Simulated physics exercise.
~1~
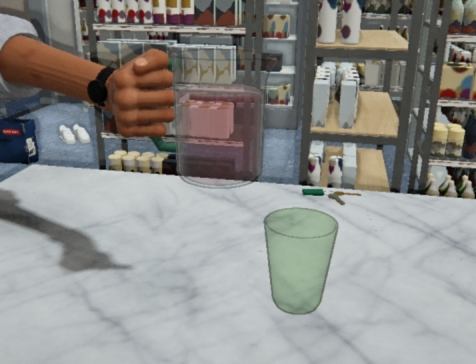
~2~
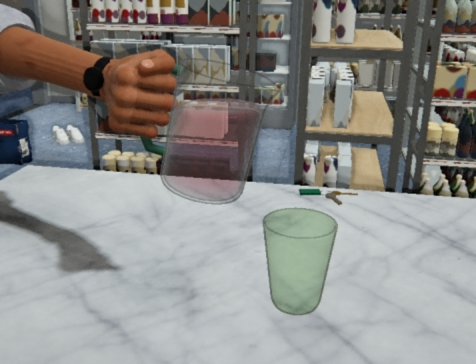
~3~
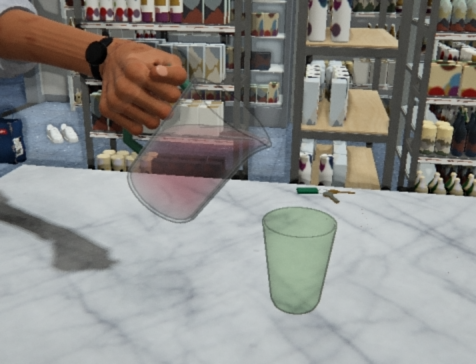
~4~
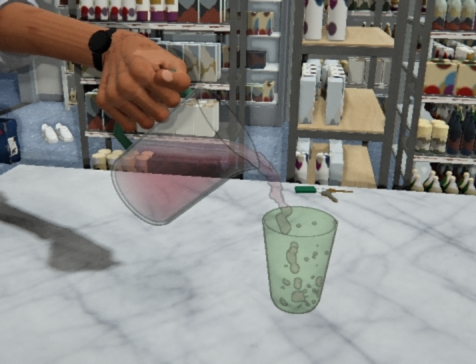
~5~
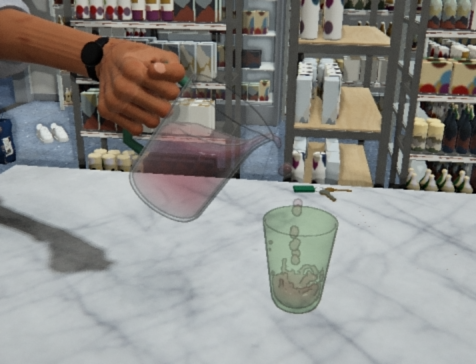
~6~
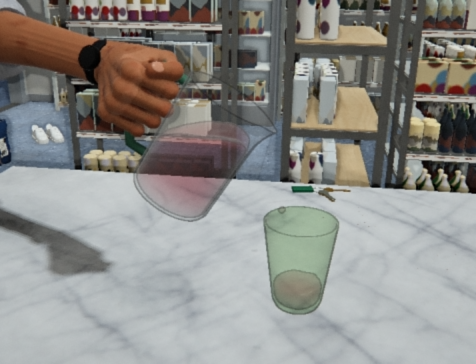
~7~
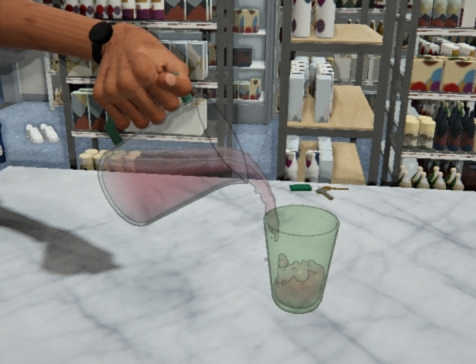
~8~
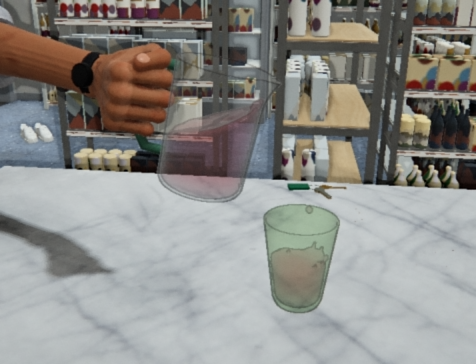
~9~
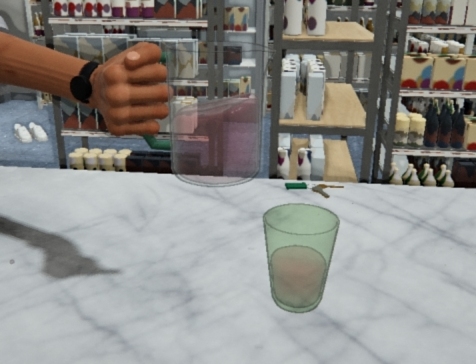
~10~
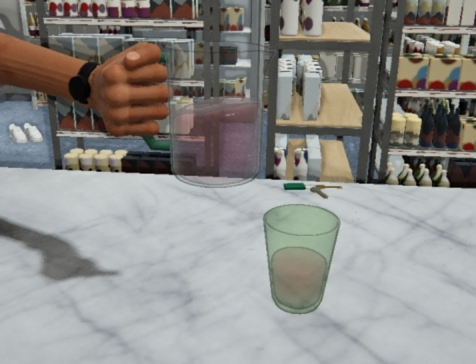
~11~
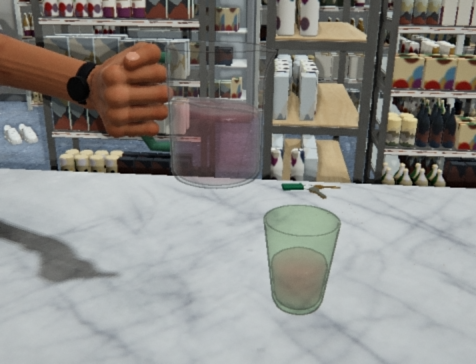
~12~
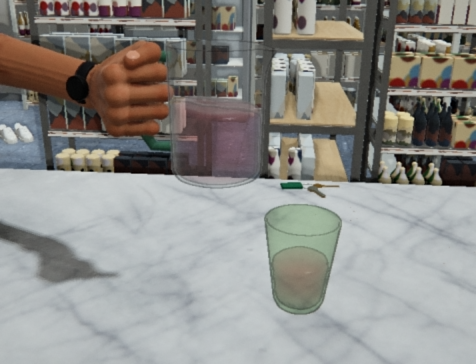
A hand wearing a dark wristband grips a clear jug of pinkish liquid at the left, above a white marble counter seen from the front, with stocked store shelves behind. A translucent green glass stands empty to the right of the jug. The hand tips the jug rightward and a stream falls into the glass, then eases it back as the flow thins to drops. It tilts again, more steeply, and pours a second stream. Finally the jug swings upright, still holding liquid, and the glass rests roughly half full while the view drifts slightly sideways.
